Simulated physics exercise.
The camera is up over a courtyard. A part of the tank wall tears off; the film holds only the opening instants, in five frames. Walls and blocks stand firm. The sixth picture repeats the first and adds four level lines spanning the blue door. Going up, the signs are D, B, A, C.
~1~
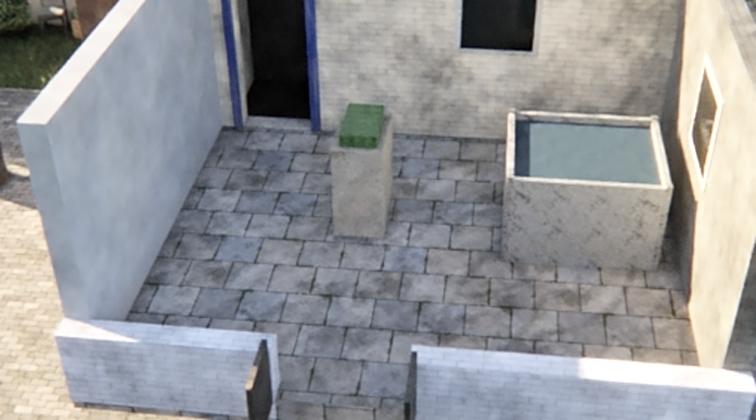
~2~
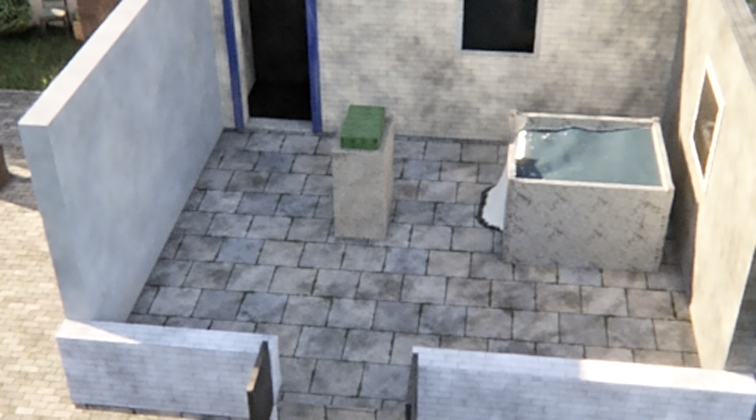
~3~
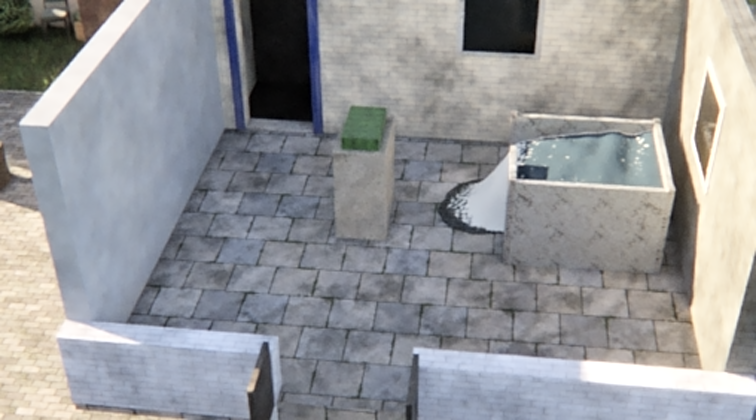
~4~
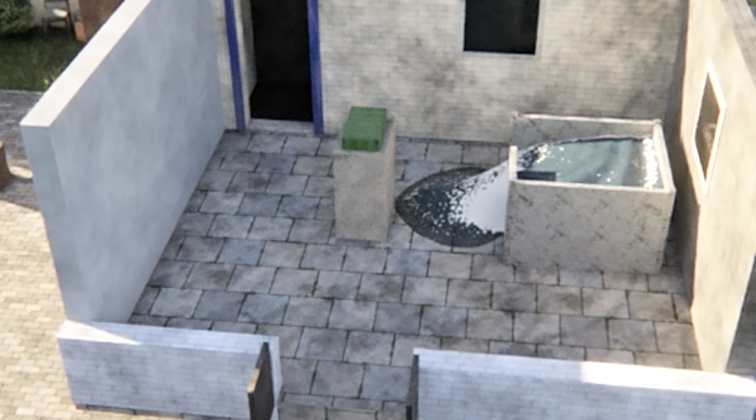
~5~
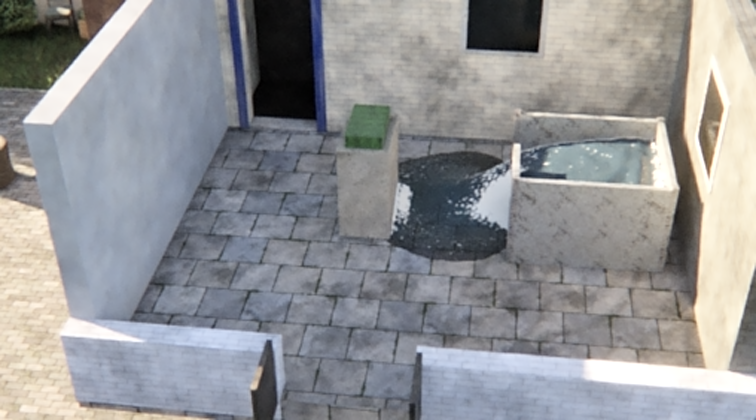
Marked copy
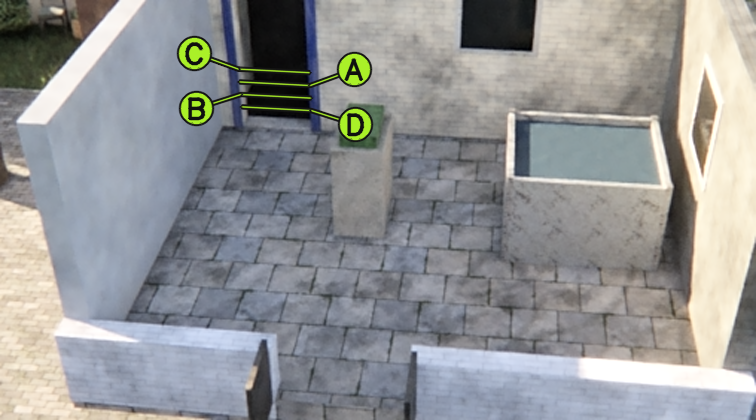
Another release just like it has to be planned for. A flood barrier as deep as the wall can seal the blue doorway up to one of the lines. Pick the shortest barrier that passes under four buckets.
Go for D.
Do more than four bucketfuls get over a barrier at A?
No.
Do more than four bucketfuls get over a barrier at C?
No, that is safe.
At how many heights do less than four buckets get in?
All of them.
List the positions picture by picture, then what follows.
The first picture shows water in the tank at rest, its middle at (585, 154); foot of the blue doorway at (278, 128); open gate at (343, 335).
In the second picture, 1 % of the ground under water, visible out to (490, 224).
In the third picture, 3 % of the ground under water, visible out to (448, 213).
In the fourth picture, 6 % of the ground under water, visible out to (415, 190).
In the fifth picture, 11 % of the ground under water, visible out to (409, 241).
In lime, A at (274, 83); B at (275, 96); C at (273, 70); D at (276, 108); from the bottom up D, B, A, C.
For mark A, nothing gets over.
For mark B, nothing gets over.
For mark C, nothing gets over.
For mark D, a splash gets over, under a bucket.
